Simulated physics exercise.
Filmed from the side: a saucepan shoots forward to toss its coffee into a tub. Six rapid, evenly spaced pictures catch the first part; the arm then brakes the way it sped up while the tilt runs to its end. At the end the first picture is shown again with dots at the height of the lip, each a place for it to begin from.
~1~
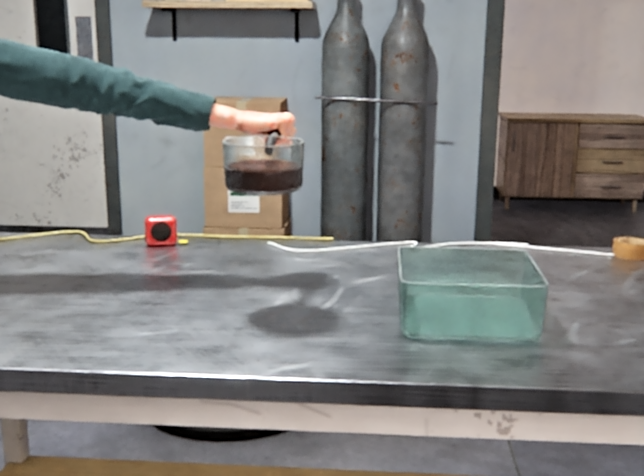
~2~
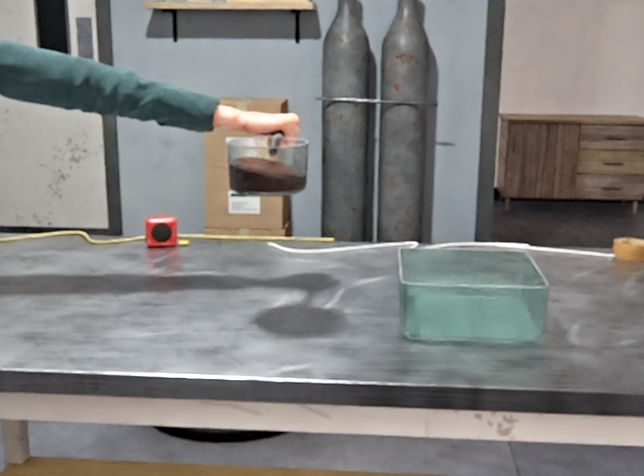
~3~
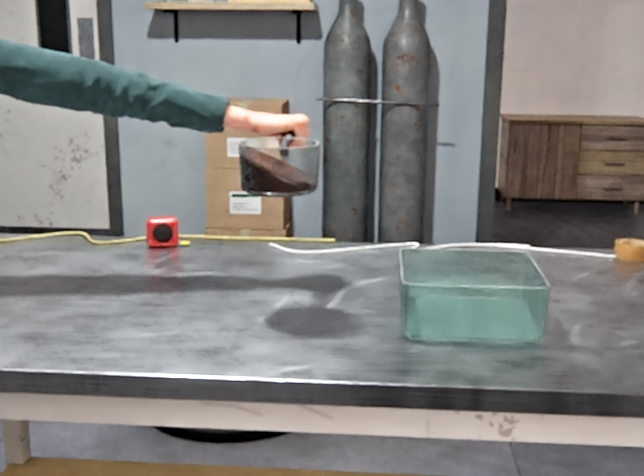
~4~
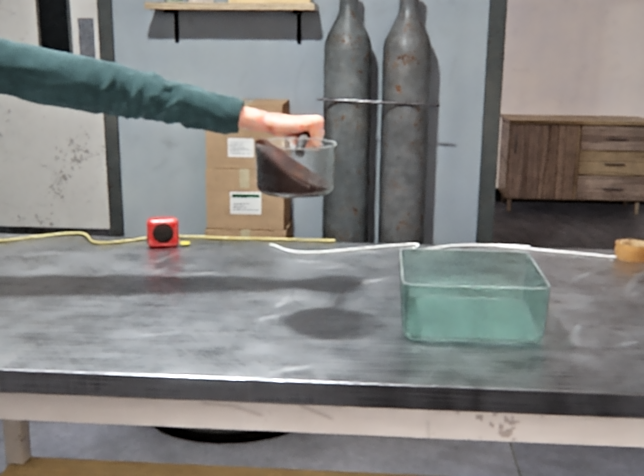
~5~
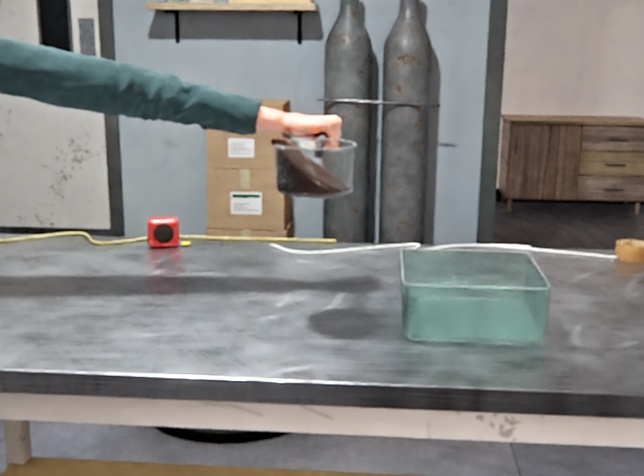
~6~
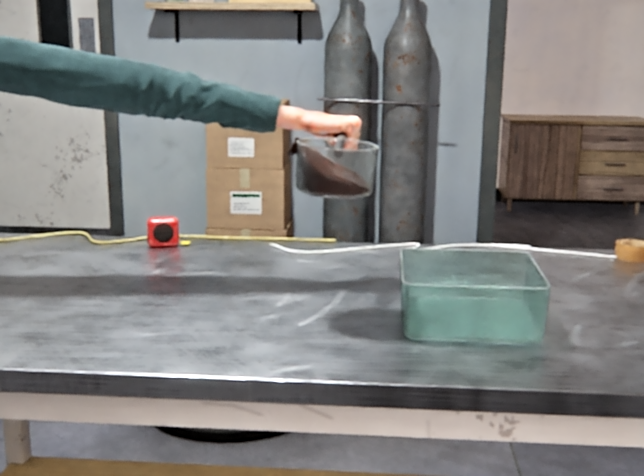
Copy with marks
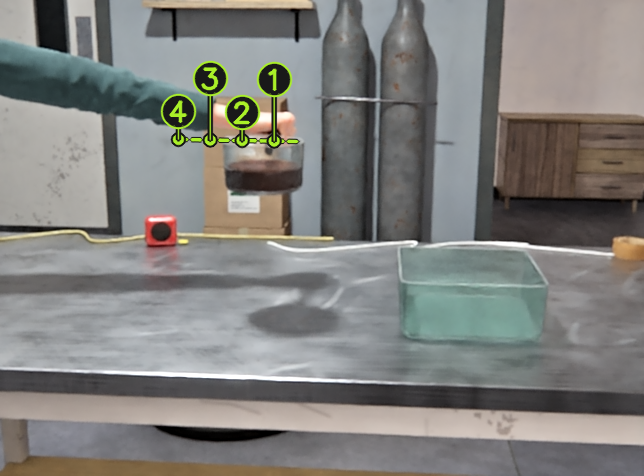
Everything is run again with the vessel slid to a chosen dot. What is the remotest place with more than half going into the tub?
Take 1.
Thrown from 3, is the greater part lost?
Yes, it does.
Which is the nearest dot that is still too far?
The answer is 2.
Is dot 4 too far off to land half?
Yes.
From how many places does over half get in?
One of them.
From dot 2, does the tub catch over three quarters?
No.
In lime, 1 at (274, 141); 2 at (242, 140); 3 at (210, 140); 4 at (178, 139).
Choosing 1, about 69 % lands in the tub, 25 % falls short and 6 % goes beside or beyond.
Choosing 2, about 38 % lands in the tub, 55 % falls short and 7 % goes beside or beyond.
Choosing 3, about 21 % lands in the tub, 73 % falls short and 7 % goes beside or beyond.
Choosing 4, about 10 % lands in the tub, 88 % falls short.
